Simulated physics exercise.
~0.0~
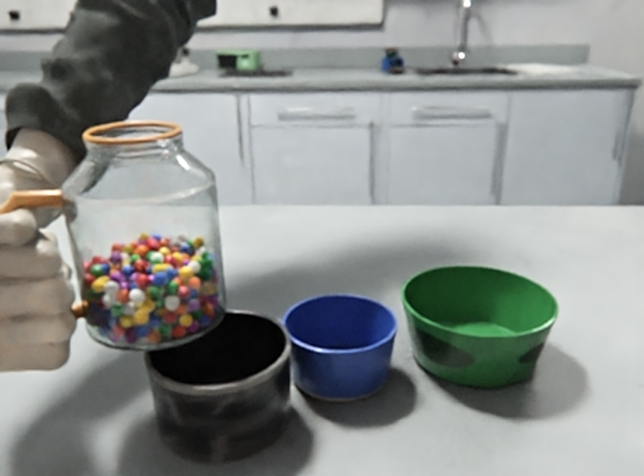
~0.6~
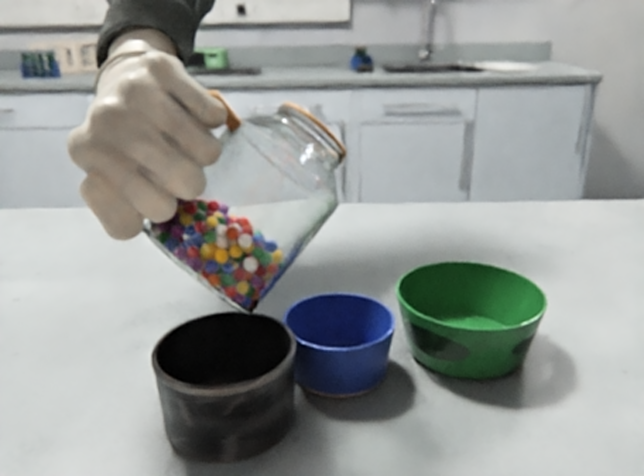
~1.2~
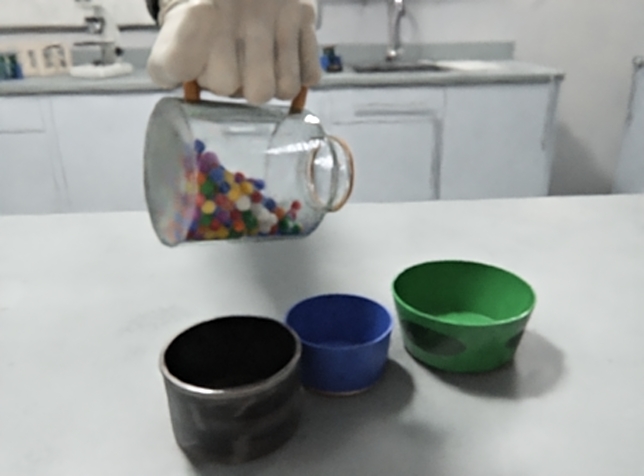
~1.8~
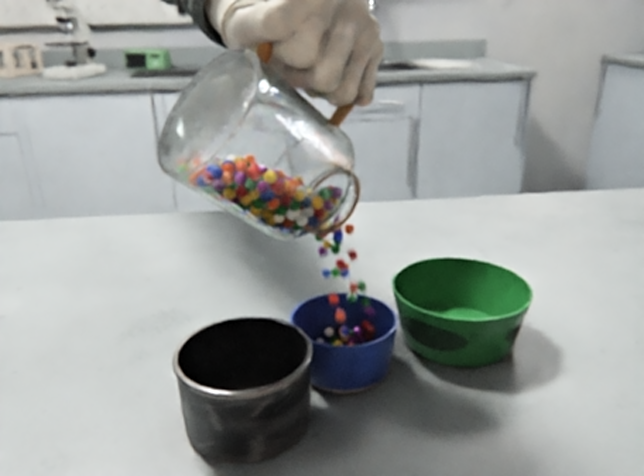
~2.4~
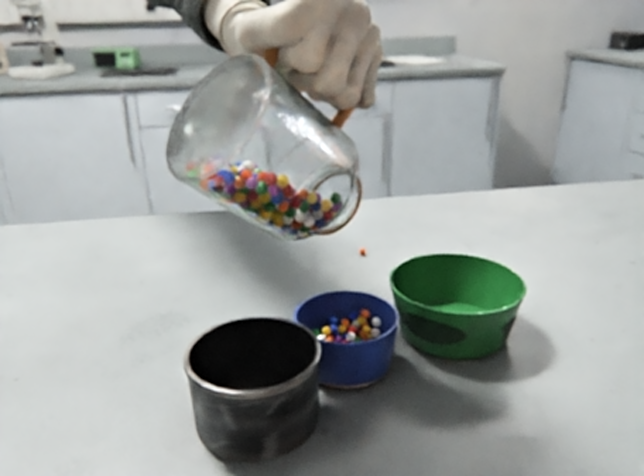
A white-gloved hand in a dark sleeve holds a clear glass jar with an orange rim and handle, partly filled with multicoloured beads, above a pale table in a laboratory-like room, seen from slightly above as the view drifts sideways. On the table stand a black dish at left, a small blue dish in the middle and a wider green dish at right. The hand lifts the jar and tips it rightward onto its side, then further mouth-down. Beads stream into the blue dish, then dwindle to a last falling bead. Some beads rest in the blue dish, most stay in the tilted jar, and the green dish remains empty.
